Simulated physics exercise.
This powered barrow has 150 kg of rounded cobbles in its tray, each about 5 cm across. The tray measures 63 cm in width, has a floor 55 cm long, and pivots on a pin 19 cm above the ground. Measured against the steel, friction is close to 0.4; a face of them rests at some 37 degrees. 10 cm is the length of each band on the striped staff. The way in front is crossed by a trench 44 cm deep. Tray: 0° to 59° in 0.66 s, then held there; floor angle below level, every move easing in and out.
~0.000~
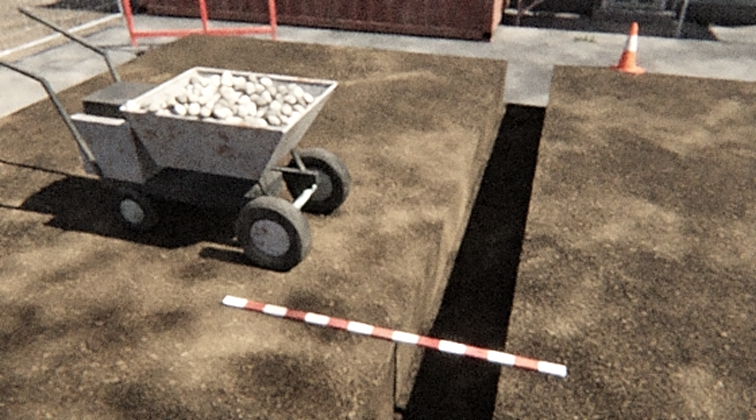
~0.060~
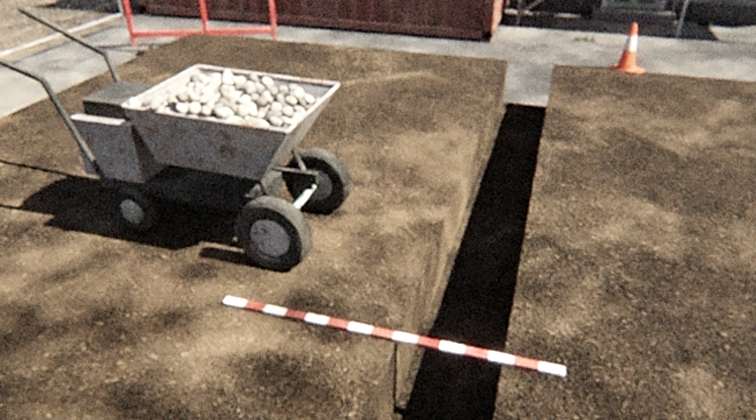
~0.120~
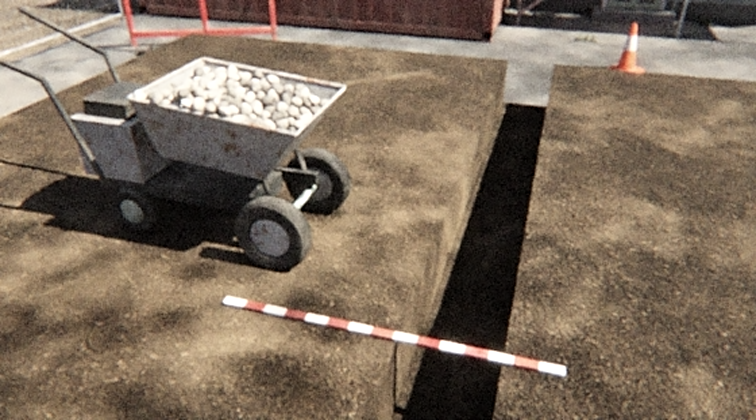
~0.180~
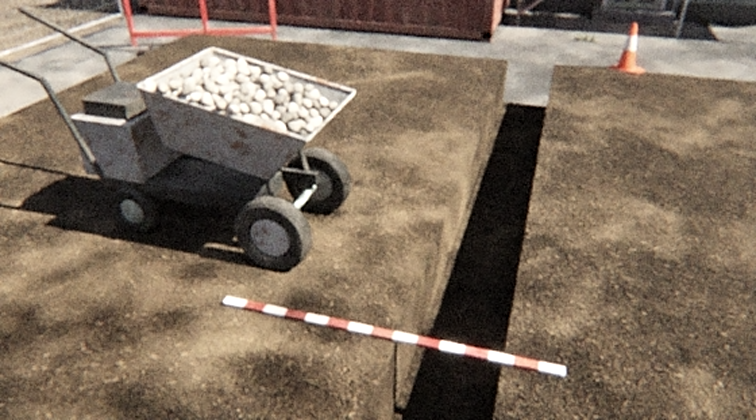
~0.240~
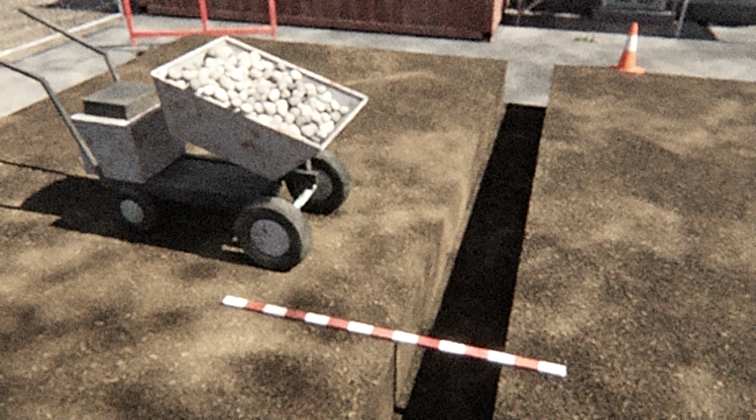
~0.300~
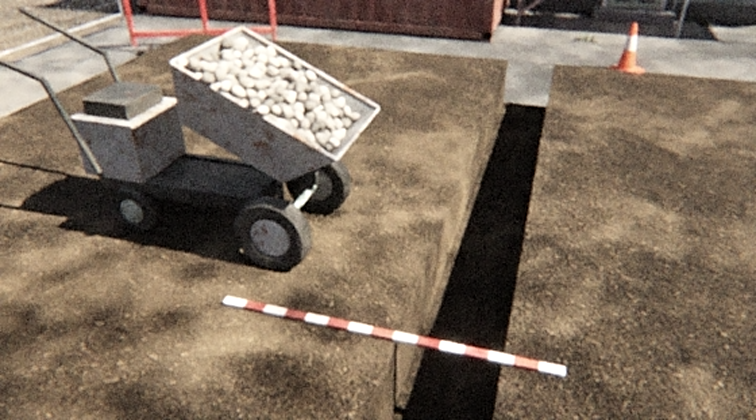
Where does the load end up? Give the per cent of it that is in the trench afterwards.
Some 55 per cent of it.
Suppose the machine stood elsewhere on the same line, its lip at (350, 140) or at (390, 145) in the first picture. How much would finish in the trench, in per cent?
30 and 10 %.
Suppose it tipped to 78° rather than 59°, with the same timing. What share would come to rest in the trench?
Trench share: Approx. 100%.
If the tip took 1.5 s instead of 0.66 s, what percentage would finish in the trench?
Probably about 45 in a hundred.
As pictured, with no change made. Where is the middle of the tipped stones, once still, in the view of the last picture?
Around (474, 327).
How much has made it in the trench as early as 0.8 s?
About 10 per cent by then.
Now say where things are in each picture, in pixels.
In the first frame, the tray is at 0°, its lip at (284, 131); the top of the load is at (248, 92).
The second frame shows lip at (287, 132), floor tilted 1°, highest stones at (227, 85); the stones move at 0.4 m/s on average.
The third frame shows lip at (295, 135), floor tilted 5°, highest stones at (217, 80); the stones move at 0.8 m/s on average.
The fourth frame shows lip at (307, 140), floor tilted 11°, highest stones at (212, 69); the stones move at 1.1 m/s on average.
The fifth frame shows lip at (321, 149), floor tilted 18°, highest stones at (223, 58); the stones move at 1.2 m/s on average.
In the sixth frame, the tray is at 25°, its lip at (336, 160); the top of the load is at (232, 50); the stones move at 1.3 m/s on average.
After 0.5 s the floor is at 50°; 100 % in the tray; the foremost stones are at (372, 166).
After 0.8 s the floor is at 59°; 82 % in the tray, 7 % short of the trench, 11 % in the trench; the foremost stones are at (462, 229).
After 1.1 s the floor is at 59°; 48 % in the tray, 6 % short of the trench, 43 % in the trench, 2 % past the trench; the foremost stones are at (580, 301).
After 3.1 s the floor is at 59°; 38 % in the tray, 5 % short of the trench, 55 % in the trench, 2 % past the trench; the foremost stones are at (699, 311).
